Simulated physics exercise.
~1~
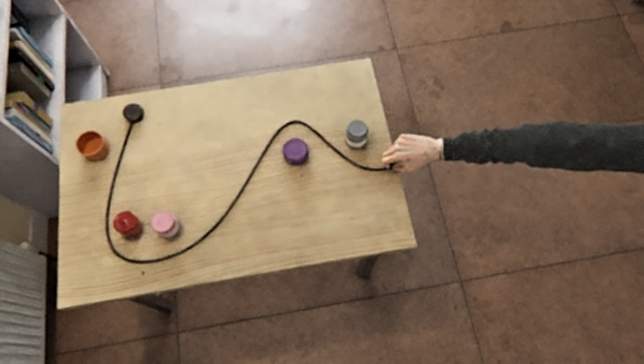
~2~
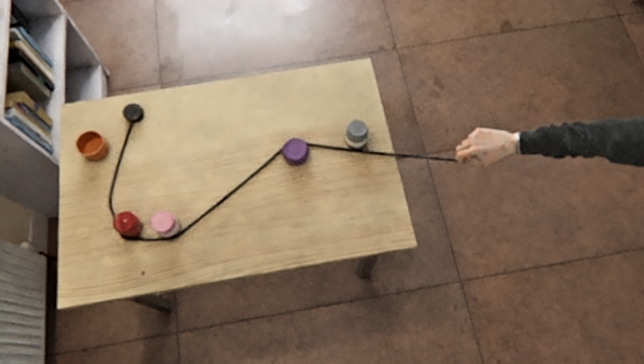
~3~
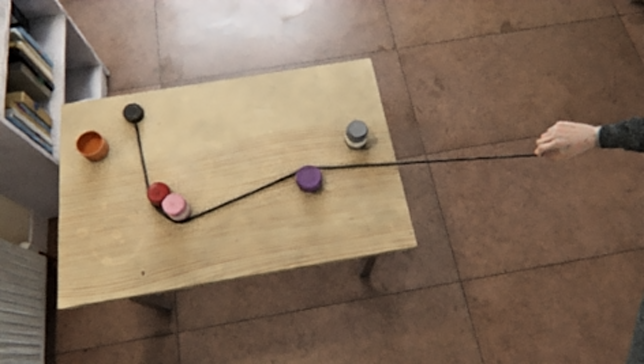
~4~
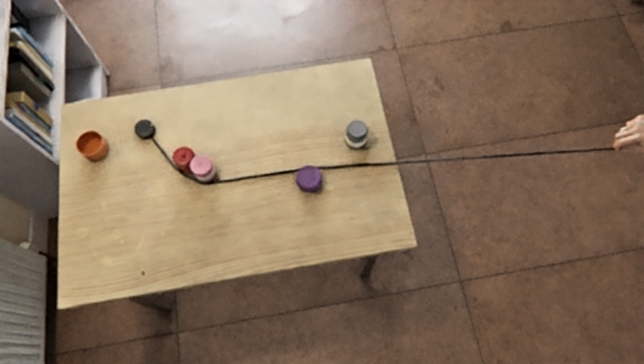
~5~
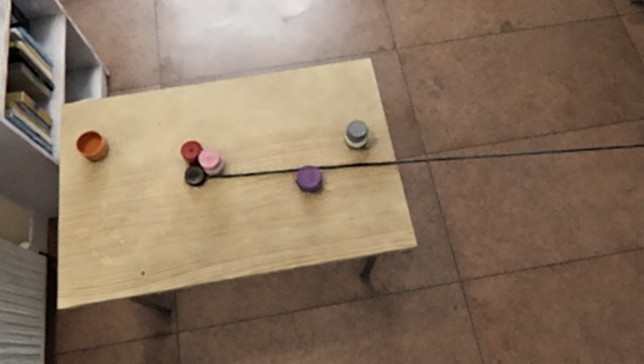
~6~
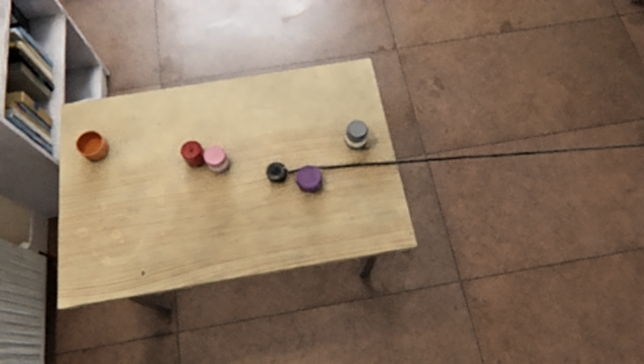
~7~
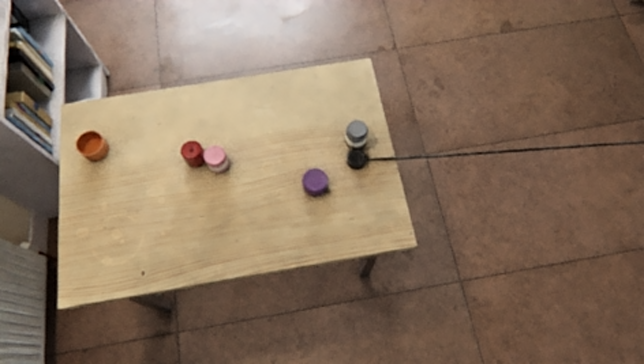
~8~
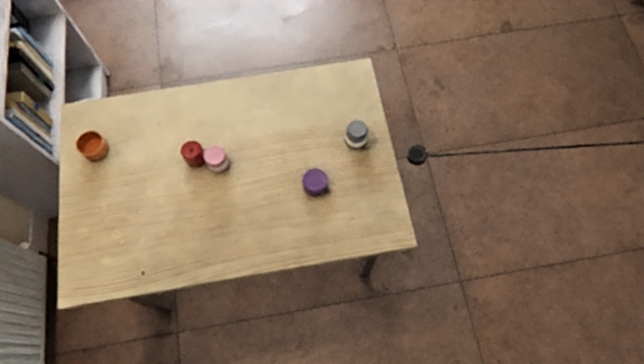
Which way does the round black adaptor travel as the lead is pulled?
The round black adaptor moves to the right, crossing the table and going off its right edge.
